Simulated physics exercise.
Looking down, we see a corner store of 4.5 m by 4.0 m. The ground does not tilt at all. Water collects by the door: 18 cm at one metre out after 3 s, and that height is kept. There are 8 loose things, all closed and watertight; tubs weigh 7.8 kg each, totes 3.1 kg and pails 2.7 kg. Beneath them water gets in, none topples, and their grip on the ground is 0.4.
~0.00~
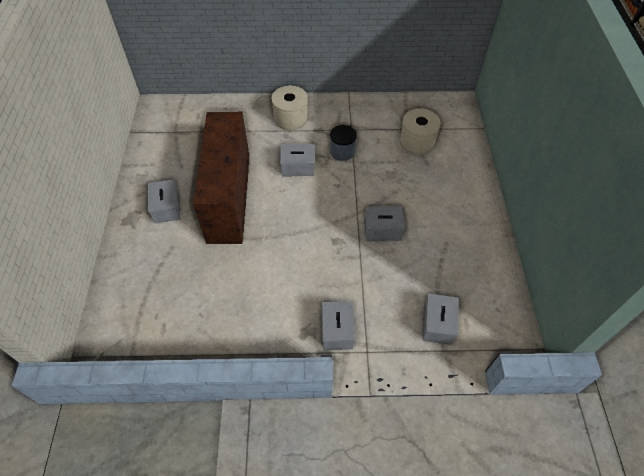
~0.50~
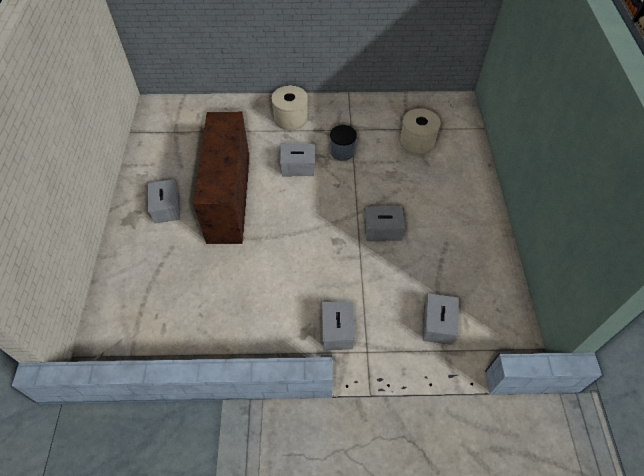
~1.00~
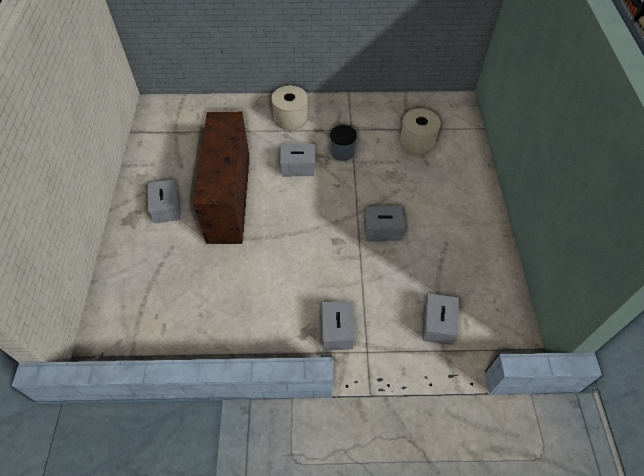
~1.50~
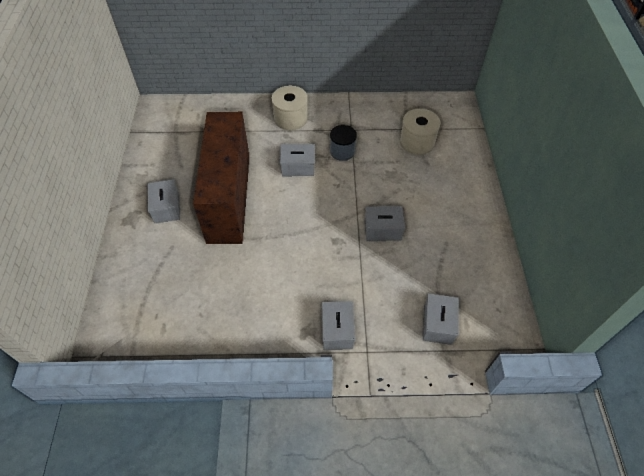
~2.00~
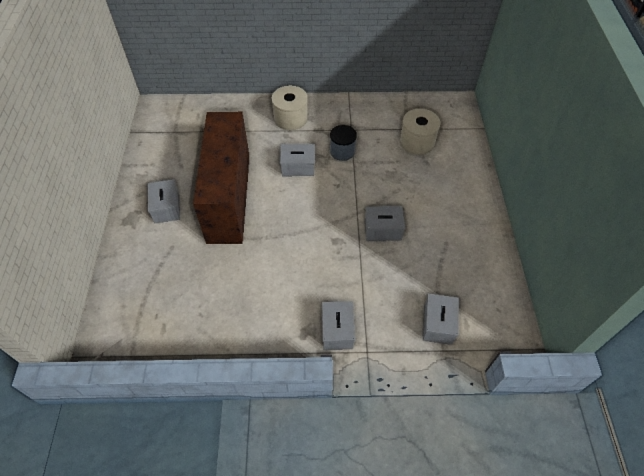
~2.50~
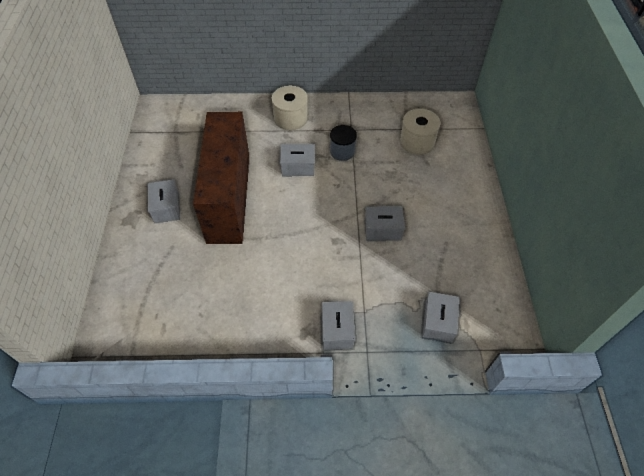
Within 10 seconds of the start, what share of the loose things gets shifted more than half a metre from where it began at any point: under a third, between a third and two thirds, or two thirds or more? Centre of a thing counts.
Expect a high share, two thirds upward.
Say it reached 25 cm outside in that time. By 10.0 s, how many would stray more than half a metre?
I count 8 of them in that case.
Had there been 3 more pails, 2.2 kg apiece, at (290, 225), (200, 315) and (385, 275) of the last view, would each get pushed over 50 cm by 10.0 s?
Above the limit, then inside the limit, then above the limit.
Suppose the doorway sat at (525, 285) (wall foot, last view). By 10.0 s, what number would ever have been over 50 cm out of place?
You'd get 6 in that case.
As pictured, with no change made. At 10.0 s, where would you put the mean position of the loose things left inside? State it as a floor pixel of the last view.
They're centred close to (239, 184).
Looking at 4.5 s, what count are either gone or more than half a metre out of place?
I count 3 of them.
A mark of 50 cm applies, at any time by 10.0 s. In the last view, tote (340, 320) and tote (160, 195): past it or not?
In that order: Past it, under.
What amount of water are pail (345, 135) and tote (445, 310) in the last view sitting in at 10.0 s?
Around 8 cm and 11 cm.
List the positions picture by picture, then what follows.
In the first picture, a tote at (443, 314) rests on the ground; a tub at (422, 122) rests on the ground; 0.0 m2 under water; 0 of 8 have shifted.
In the second picture, a tote at (443, 314), on the bottom; a tub at (422, 122) rests on the ground; 0.0 m2 under water; 0 of 8 have shifted.
In the third picture, a tote at (443, 314), on the bottom; a tub at (422, 122), on the bottom; water covers 0.0 m2; 0 of 8 have shifted.
In the fourth picture, a tote at (443, 314) rests on the ground; a tub at (422, 122) rests on the ground; 0.0 m2 under water; 0 of 8 have shifted.
In the fifth picture, a tote at (443, 314) rests on the ground; a tub at (422, 122), on the bottom; water covers 0.1 m2; 0 of 8 have shifted.
In the sixth picture, a tote at (443, 312) rests on the ground; a tub at (422, 122), on the bottom; water covers 0.7 m2; 0 of 8 have shifted.
After 3.5 s 1 of 8 are over 50 cm from their spots; 0 afloat.
After 4.5 s 3 of 8 are over 50 cm from their spots; 1 afloat.
After 7.0 s 7 of 8 are over 50 cm from their spots; 6 afloat.
After 10.0 s 7 of 8 are over 50 cm from their spots, and 7 have been at some point; 5 afloat.
